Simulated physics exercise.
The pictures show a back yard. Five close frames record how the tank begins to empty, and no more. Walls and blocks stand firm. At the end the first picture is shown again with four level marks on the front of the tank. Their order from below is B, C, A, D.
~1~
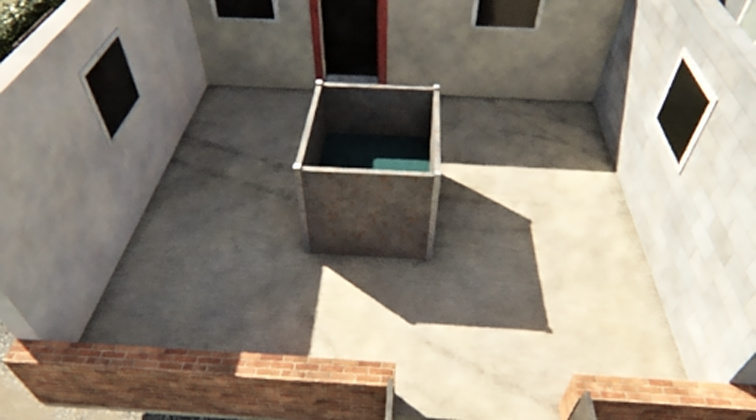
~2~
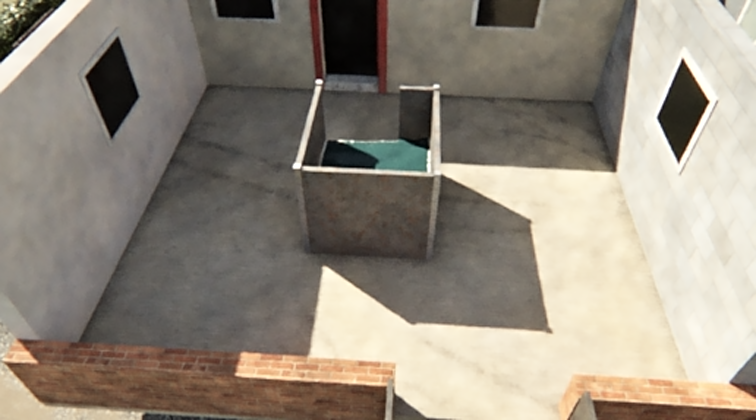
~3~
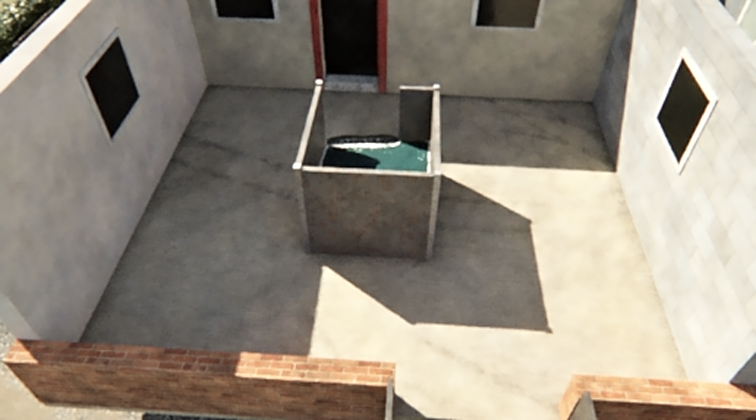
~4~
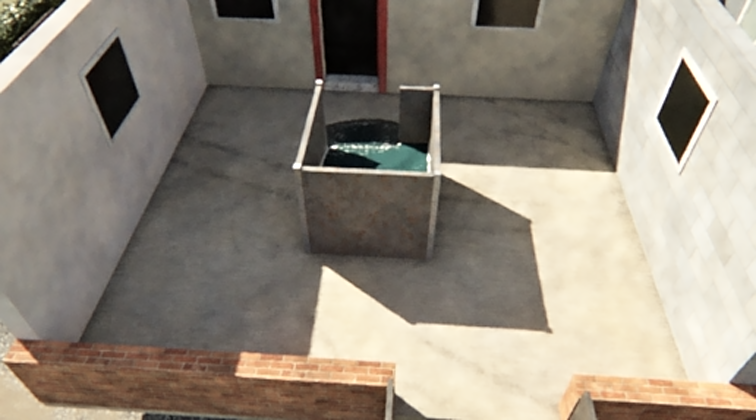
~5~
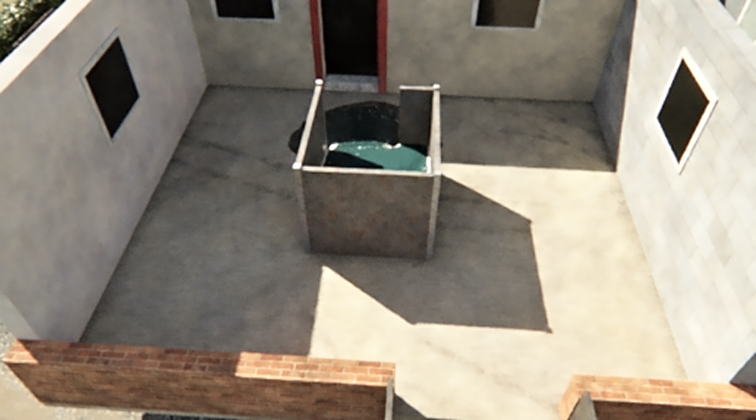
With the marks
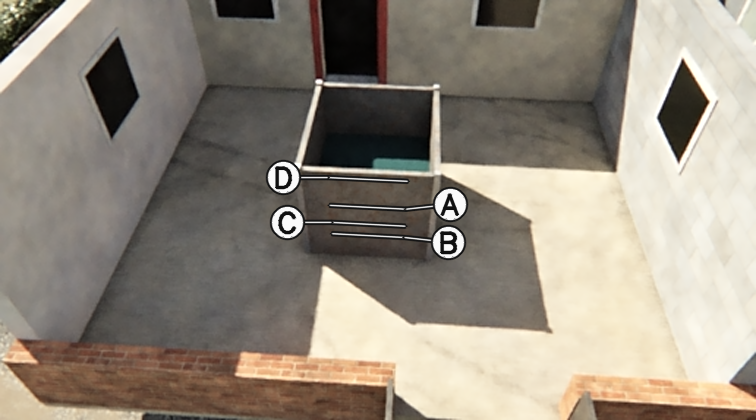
A walled back yard with a pale concrete floor is seen from high above in a fixed view. A square grey tank of teal water stands in the middle, casting a shadow to the right, with a red-framed dark doorway behind it, dark windows around, and a low brick wall with a gap in front. Most of the tank's back side disappears, and water spreads out behind it in a widening dark patch.
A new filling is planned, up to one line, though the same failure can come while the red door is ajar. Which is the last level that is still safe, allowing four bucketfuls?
The limit is B.
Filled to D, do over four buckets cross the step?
Yes, it does.
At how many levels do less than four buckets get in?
One.
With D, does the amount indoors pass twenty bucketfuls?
Yes.
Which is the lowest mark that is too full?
That would be C.
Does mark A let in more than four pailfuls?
Yes, that goes wrong.
On the marked copy, A at (367, 207); B at (368, 235); C at (368, 224); D at (367, 179); from the bottom up B, C, A, D.
Choosing A, dozens of bucketfuls pour in.
Choosing B, a bucket or two gets in.
Choosing C, about 9 bucketfuls get in.
Choosing D, dozens of bucketfuls pour in.
